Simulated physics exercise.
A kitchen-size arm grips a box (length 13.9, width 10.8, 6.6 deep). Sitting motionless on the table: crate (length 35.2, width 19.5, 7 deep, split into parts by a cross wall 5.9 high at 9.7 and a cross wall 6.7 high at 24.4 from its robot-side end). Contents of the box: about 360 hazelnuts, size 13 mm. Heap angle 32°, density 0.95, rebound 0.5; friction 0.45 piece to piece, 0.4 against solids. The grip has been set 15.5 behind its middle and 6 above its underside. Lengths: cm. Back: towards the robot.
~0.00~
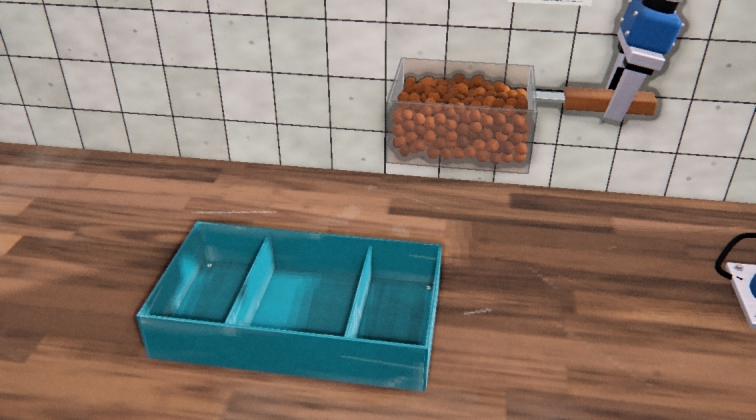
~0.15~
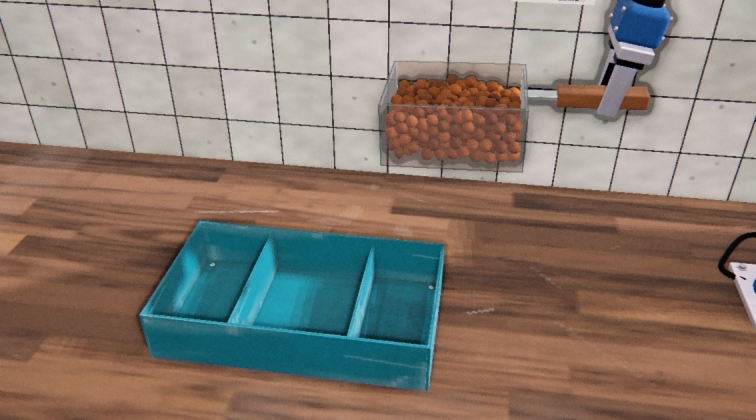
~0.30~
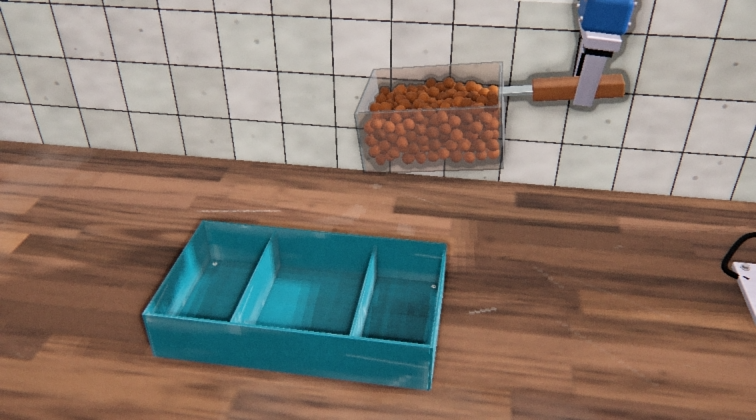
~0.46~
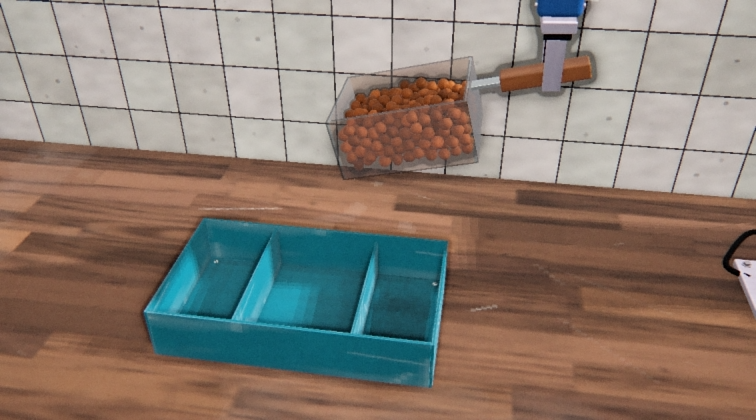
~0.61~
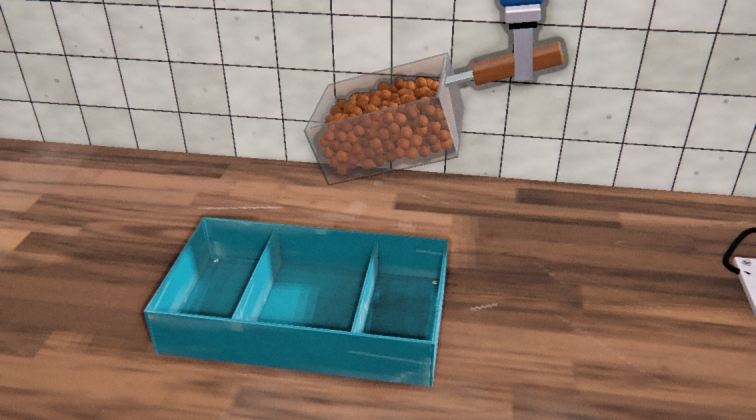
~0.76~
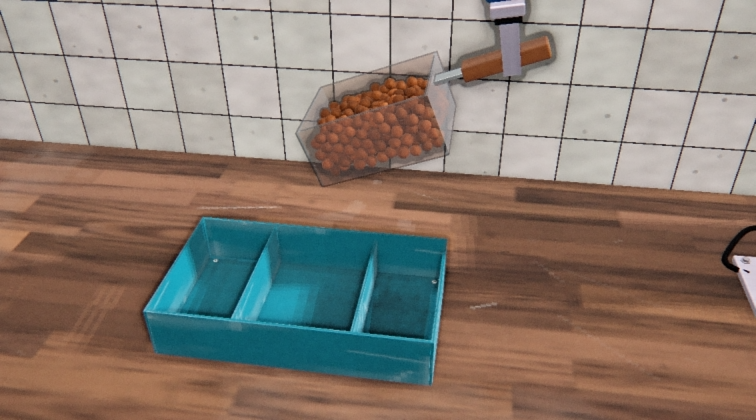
Robot gripper holding a clear scoop of hazelnuts by its wooden handle, moving it left and tilting it above a teal divided tray.
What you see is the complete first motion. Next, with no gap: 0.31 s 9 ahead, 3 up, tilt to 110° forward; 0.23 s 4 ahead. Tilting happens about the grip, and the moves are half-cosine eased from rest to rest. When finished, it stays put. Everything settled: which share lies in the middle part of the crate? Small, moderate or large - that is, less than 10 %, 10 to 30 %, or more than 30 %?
Moderate.
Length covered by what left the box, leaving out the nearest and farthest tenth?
The stretch is some 24 cm.
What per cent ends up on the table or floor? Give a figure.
Estimate: Close to 15 %.
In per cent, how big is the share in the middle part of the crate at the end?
Estimate: About 15 %.
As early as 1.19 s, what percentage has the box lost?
About 45 per cent by then.
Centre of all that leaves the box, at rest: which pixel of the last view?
It lands close to (394, 318).
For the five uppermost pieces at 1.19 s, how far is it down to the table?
34 cm, more or less.
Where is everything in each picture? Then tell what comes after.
In the first frame, box floor at (460, 139), level; upper third of the load around (457, 104), from x 400 to 525, top at y 80; 361 in the box.
In the second frame, box floor at (454, 139), tilted 2° forward; upper third of the load around (452, 106), from x 390 to 515, top at y 80.
In the third frame, box floor at (437, 142), tilted 7° forward; upper third of the load around (445, 109), from x 370 to 495, top at y 85.
In the fourth frame, box floor at (415, 142), tilted 14° forward; upper third of the load around (427, 108), from x 345 to 470, top at y 85.
In the fifth frame, box floor at (397, 142), tilted 19° forward; upper third of the load around (411, 110), from x 325 to 450, top at y 85.
In the sixth frame, box floor at (390, 142), tilted 21° forward; upper third of the load around (404, 110), from x 315 to 445, top at y 80; 361 in the box.
After 0.98 s, tilted 91° forward, highest piece 31 above the table; 308 in the box, 9 in the middle part, 2 in the robot-side part, 42 in flight or on a rim.
After 1.19 s, tilted 110° forward, highest piece 34 above the table; 205 in the box, 83 in the robot-side part, 30 on the table or floor, 13 in the middle part, 30 in flight or on a rim.
After 1.50 s, tilted 110° forward, highest piece 22 above the table; 195 in the robot-side part, 60 in the middle part, 54 on the table or floor, 35 in the box, 17 in flight or on a rim.
After 2.55 s, tilted 110° forward, highest piece 5 above the table; 245 in the robot-side part, 62 in the middle part, 54 on the table or floor.
At rest, 245 in the robot-side part, 62 in the middle part, 54 on the table or floor. That is 17 % in the middle part of the crate.
